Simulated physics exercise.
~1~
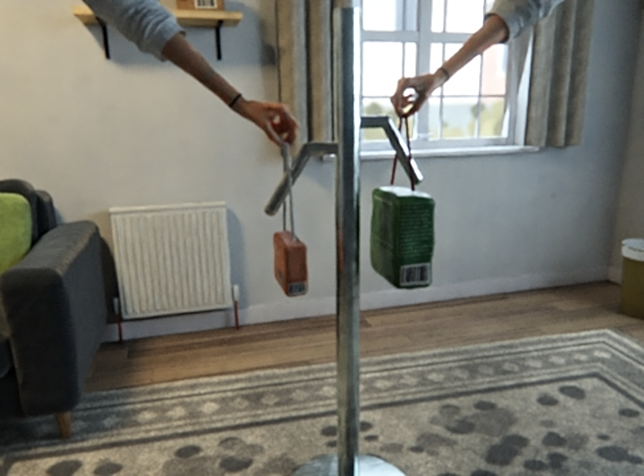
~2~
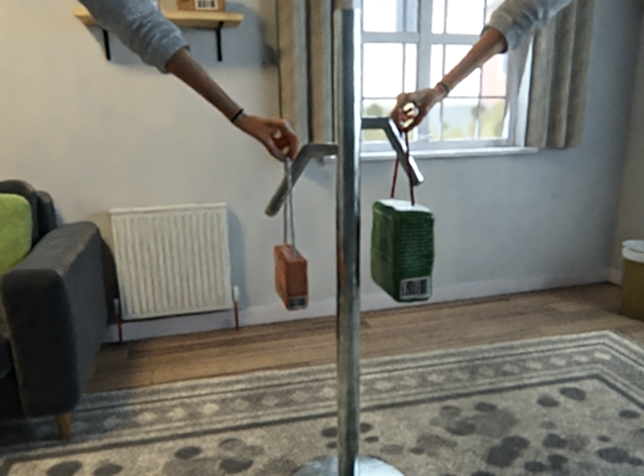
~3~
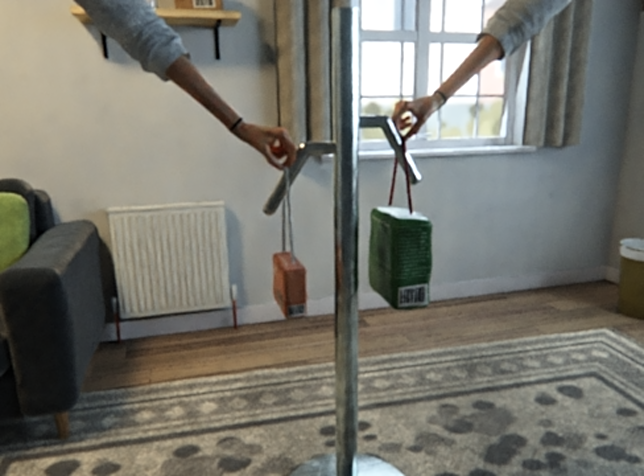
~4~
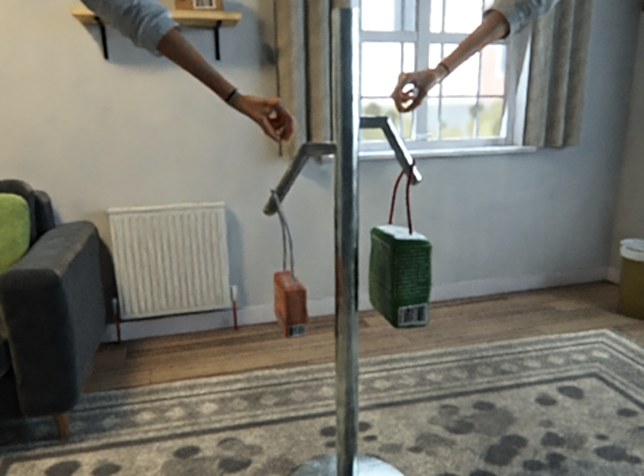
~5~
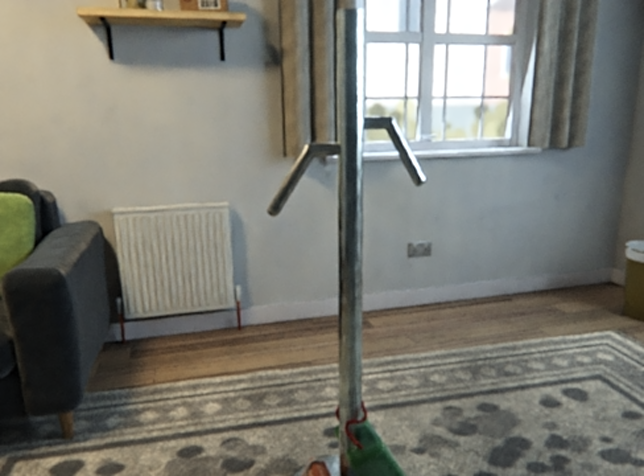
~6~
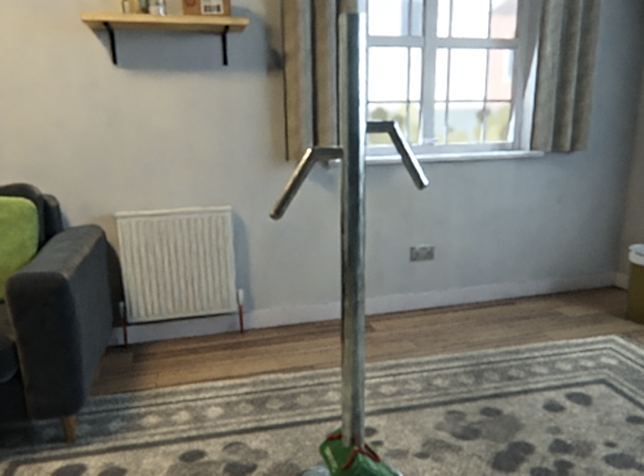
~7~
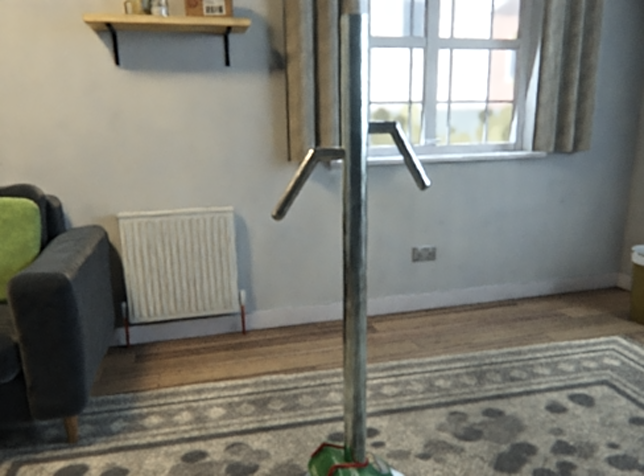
In a living room, two hands lowered an orange pouch and a green sack by their loops onto the sloping pegs of a metal stand and let go, but both dropped to the floor, the green sack ending up at the stand's foot.
